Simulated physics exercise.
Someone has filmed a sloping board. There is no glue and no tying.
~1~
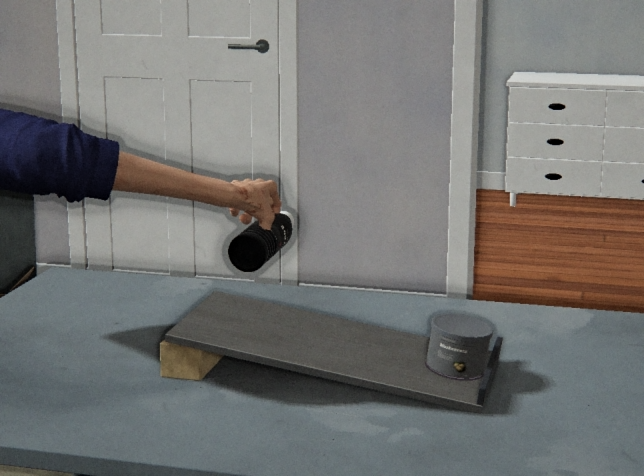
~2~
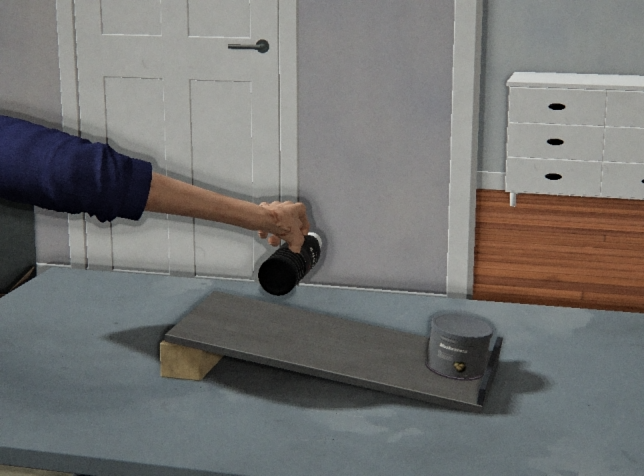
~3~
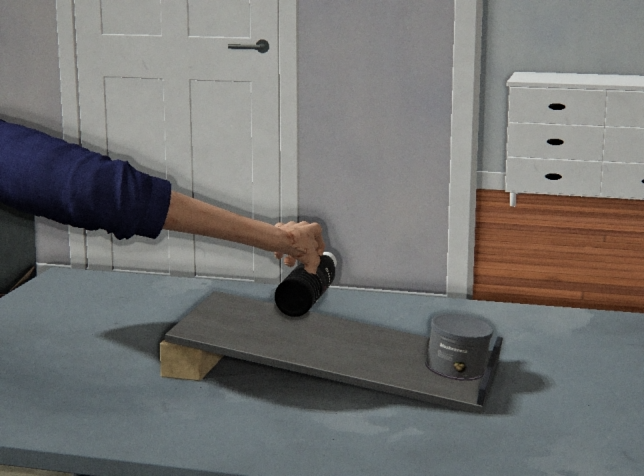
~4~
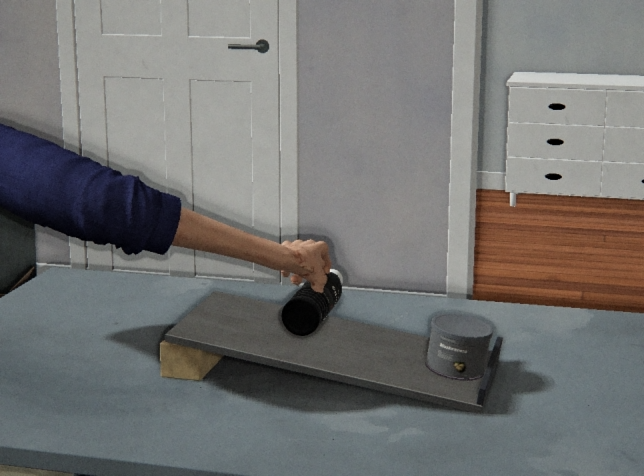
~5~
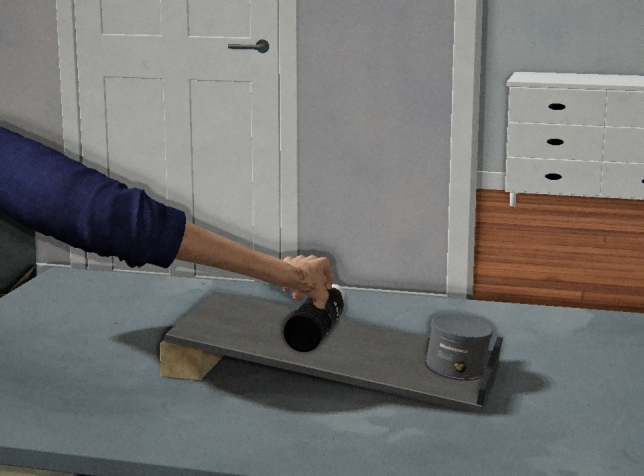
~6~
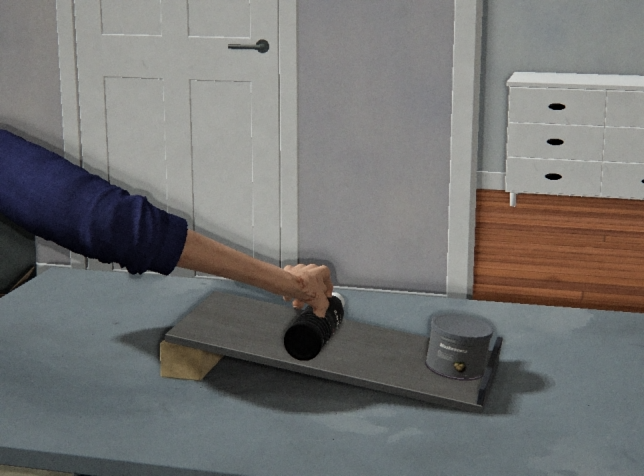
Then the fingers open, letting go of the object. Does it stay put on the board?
No: Just watch, it gets moving.
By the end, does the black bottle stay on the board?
Once it settles, it is resting on top.
Then, 0.40 s past the last view, black bottle displaced a little near (339, 326).
Then, 0.60 s past the last view, black bottle displaced about its own width near (374, 334).
Then, 0.80 s past the last view, black bottle displaced well along near (408, 342).
Then, 2.00 s past the last view, black bottle resting near (410, 340).
Finally, moved from the start, black bottle; grey tub still in place. Final places as the last picture's camera would see them, black bottle near (410, 342). The black bottle slides or rolls down.
